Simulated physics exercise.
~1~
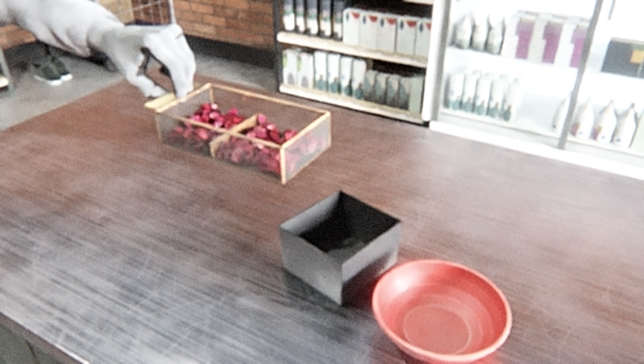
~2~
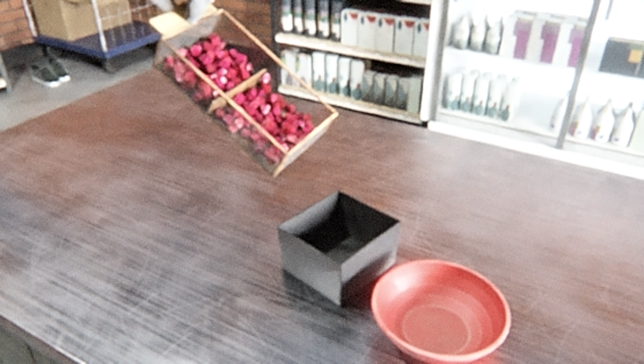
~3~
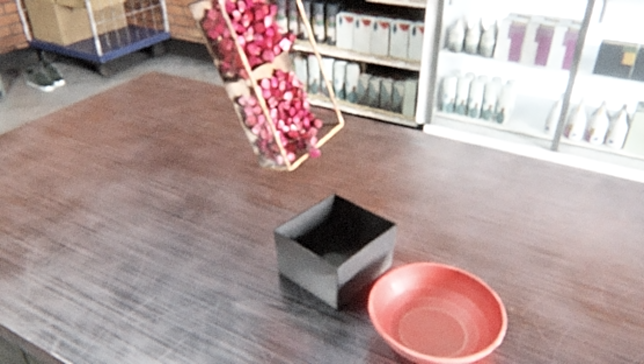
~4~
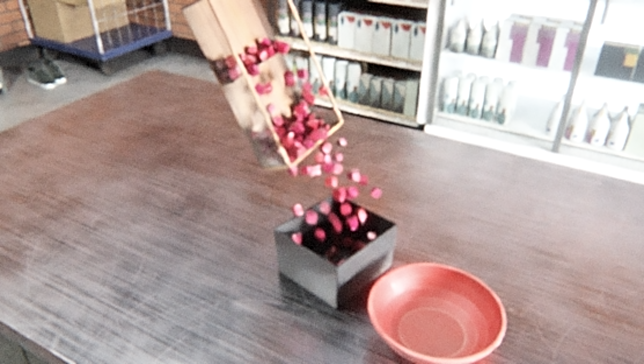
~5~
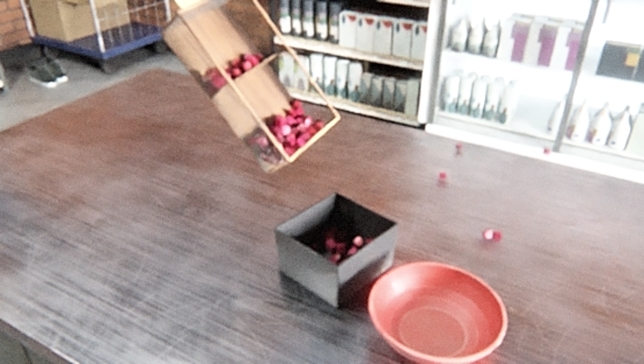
Gloved hand lifting and tilting a clear divided box, spilling some red cubes into a black tin, a few scattering, then easing back.
